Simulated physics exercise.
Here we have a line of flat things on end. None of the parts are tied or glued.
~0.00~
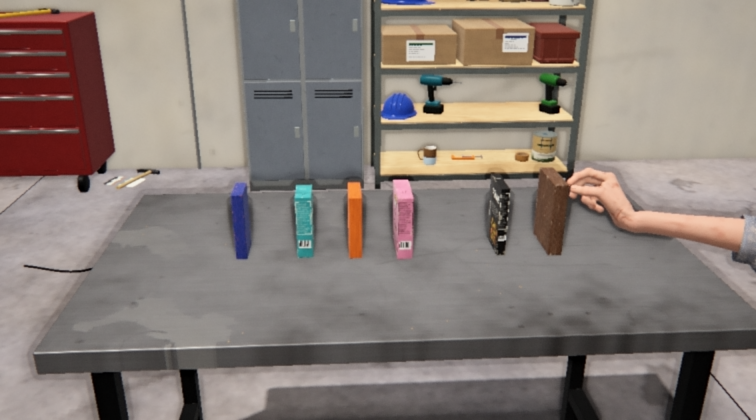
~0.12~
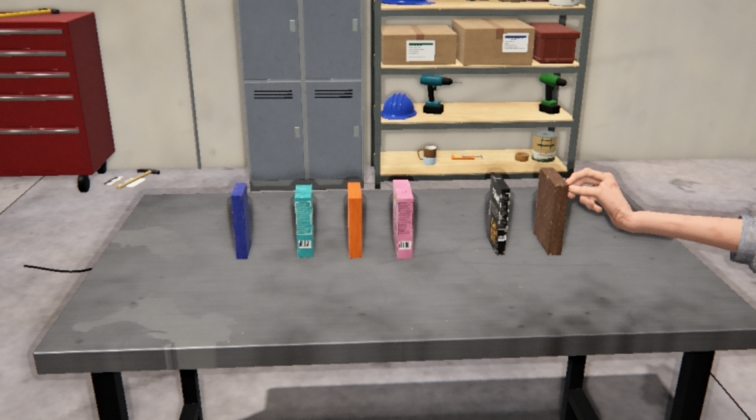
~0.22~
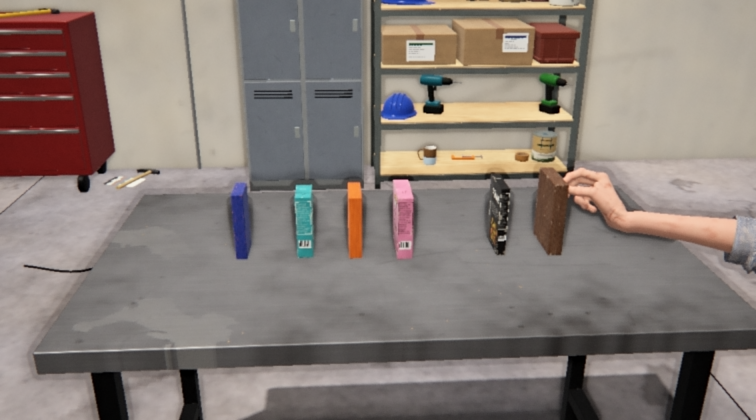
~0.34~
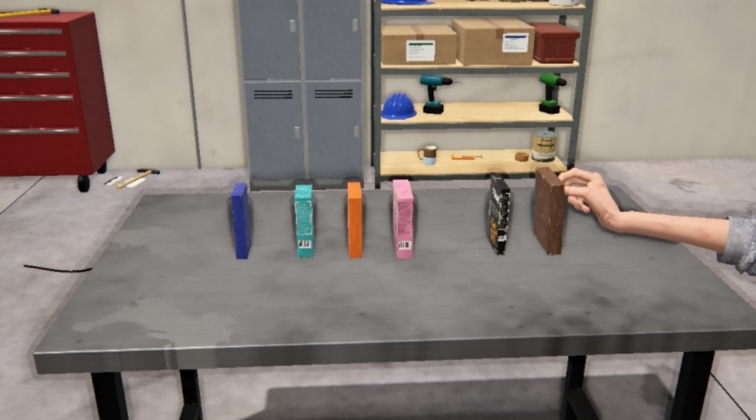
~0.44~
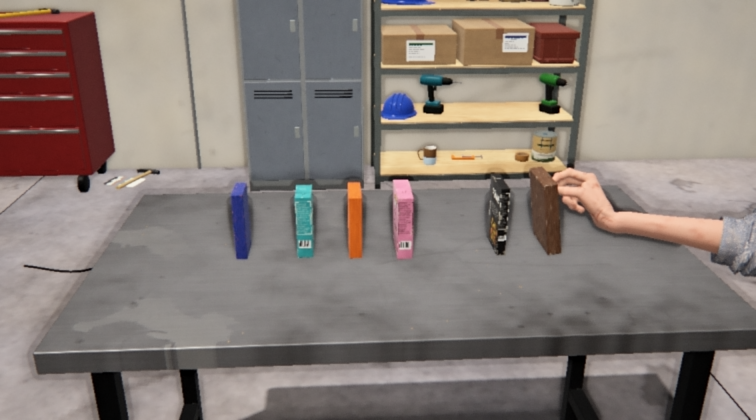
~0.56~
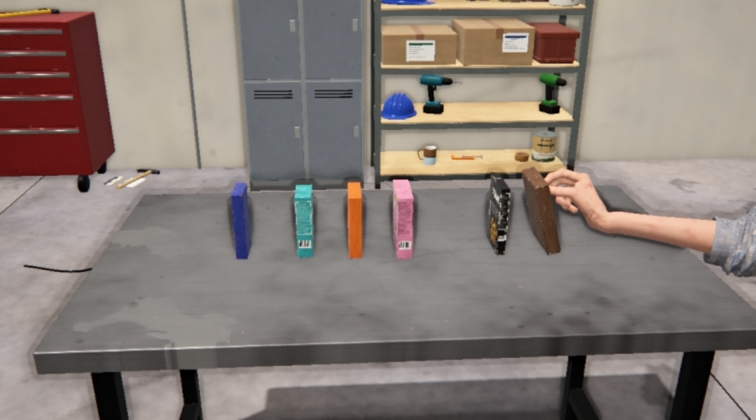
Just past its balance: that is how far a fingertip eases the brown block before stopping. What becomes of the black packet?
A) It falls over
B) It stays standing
Option A: It falls over.
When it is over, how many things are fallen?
That adds up to 2 in total.
After 0.90 s, brown block 78° over; black packet on its side near (453, 242).
After 1.24 s, brown block 79° over; black packet on its side near (451, 243).
At rest (1.6 s), tipped over on the table, black packet; the other 3 in place. Seen from the same camera at the end, black packet near (451, 243).
